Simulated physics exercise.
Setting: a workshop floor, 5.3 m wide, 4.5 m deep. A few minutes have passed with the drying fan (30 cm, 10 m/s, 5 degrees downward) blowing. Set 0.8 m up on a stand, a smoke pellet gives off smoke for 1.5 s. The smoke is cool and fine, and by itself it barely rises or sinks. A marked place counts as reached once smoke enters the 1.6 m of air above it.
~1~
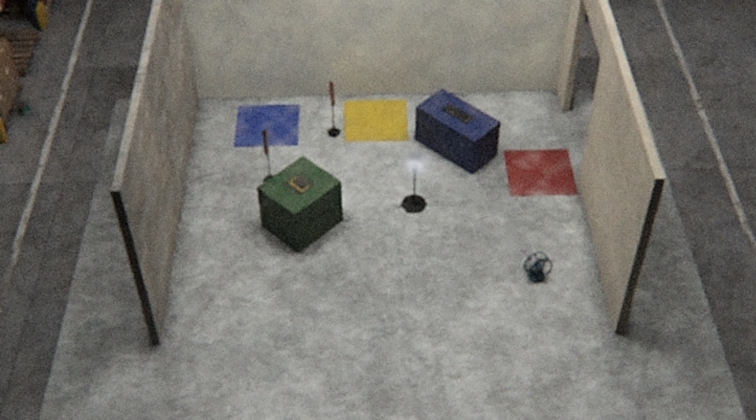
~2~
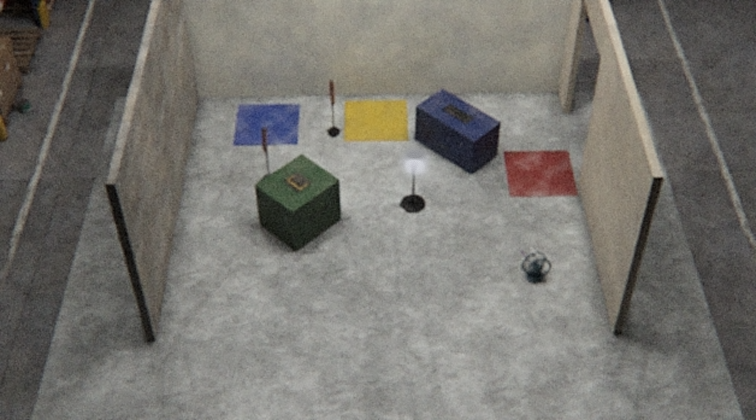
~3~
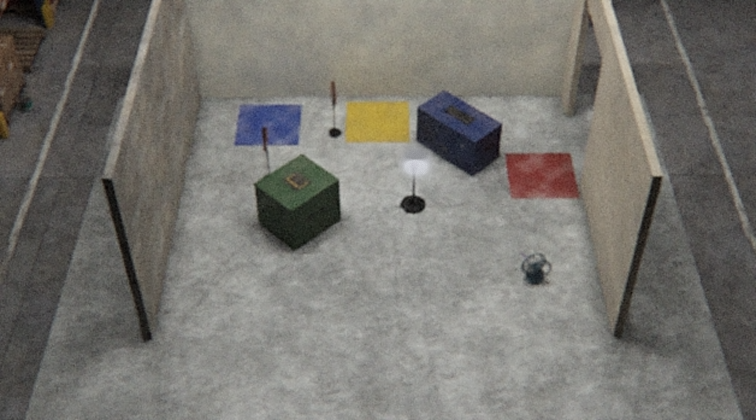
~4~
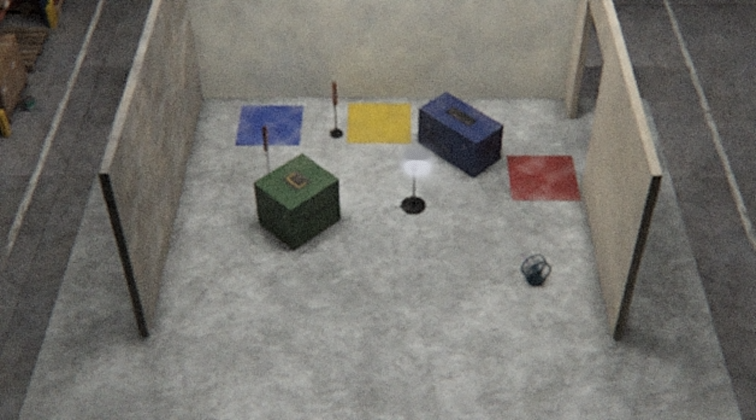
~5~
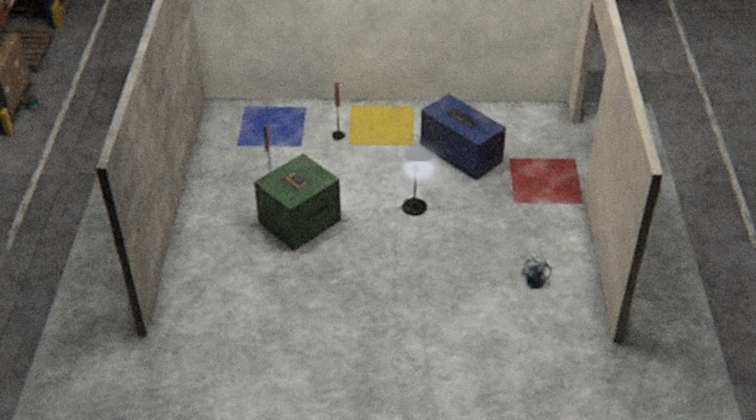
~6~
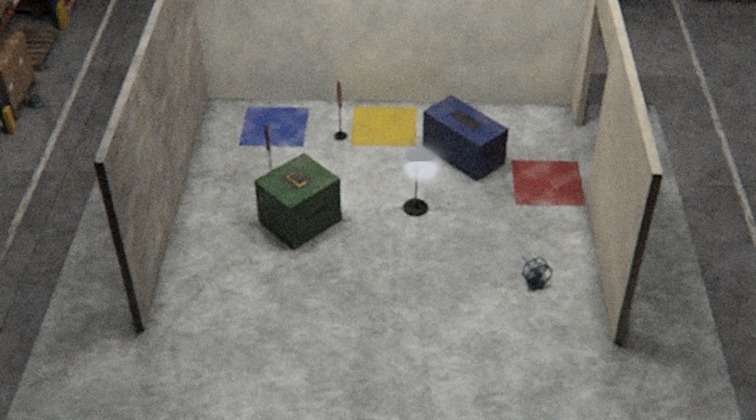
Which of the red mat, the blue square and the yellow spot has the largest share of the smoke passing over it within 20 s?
The yellow one.
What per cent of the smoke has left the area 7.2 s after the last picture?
About 60 %.
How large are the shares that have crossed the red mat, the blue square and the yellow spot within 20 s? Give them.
0 % red, 30 % blue, 90 % yellow, roughly.
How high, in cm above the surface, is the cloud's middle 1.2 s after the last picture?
50 cm.
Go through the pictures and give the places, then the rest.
In the first frame, the smoke is thickest near (415, 162), the smoke pellet on a stand stands at (415, 171) and the drying fan is at (538, 266).
In the second frame, the smoke is thickest near (415, 161), the red mat is centred on (540, 173), the blue square is centred on (267, 124) and the yellow spot is centred on (376, 121).
In the third frame, the smoke is thickest near (416, 162), a ribbon ends at (266, 151) and a ribbon ends at (334, 105).
In the fourth frame, the smoke is thickest near (417, 162), the top of a packing case is at (461, 117) and the top of a packing case is at (296, 181).
In the fifth frame, the smoke is thickest near (419, 163).
In the sixth frame, the smoke is thickest near (421, 164), a ribbon ends at (269, 150) and a ribbon ends at (340, 108).
Then, 1.2 s after the last picture, 0 % is gone from the area; 0 % has passed over the red mat, 0 % over the blue square and 1 % over the yellow spot, and the middle of the rest is near (430, 163).
Then, 3.2 s after the last picture, 0 % is gone from the area; 0 % has passed over the red mat, 9 % over the blue square and 83 % over the yellow spot, and the middle of the rest is near (370, 70).
Then, 7.2 s after the last picture, 59 % is gone from the area; 0 % has passed over the red mat, 27 % over the blue square and 94 % over the yellow spot, and the middle of the rest is near (202, 53).
Then, 19.2 s after the last picture, 97 % is gone from the area; 0 % has passed over the red mat, 28 % over the blue square and 94 % over the yellow spot.
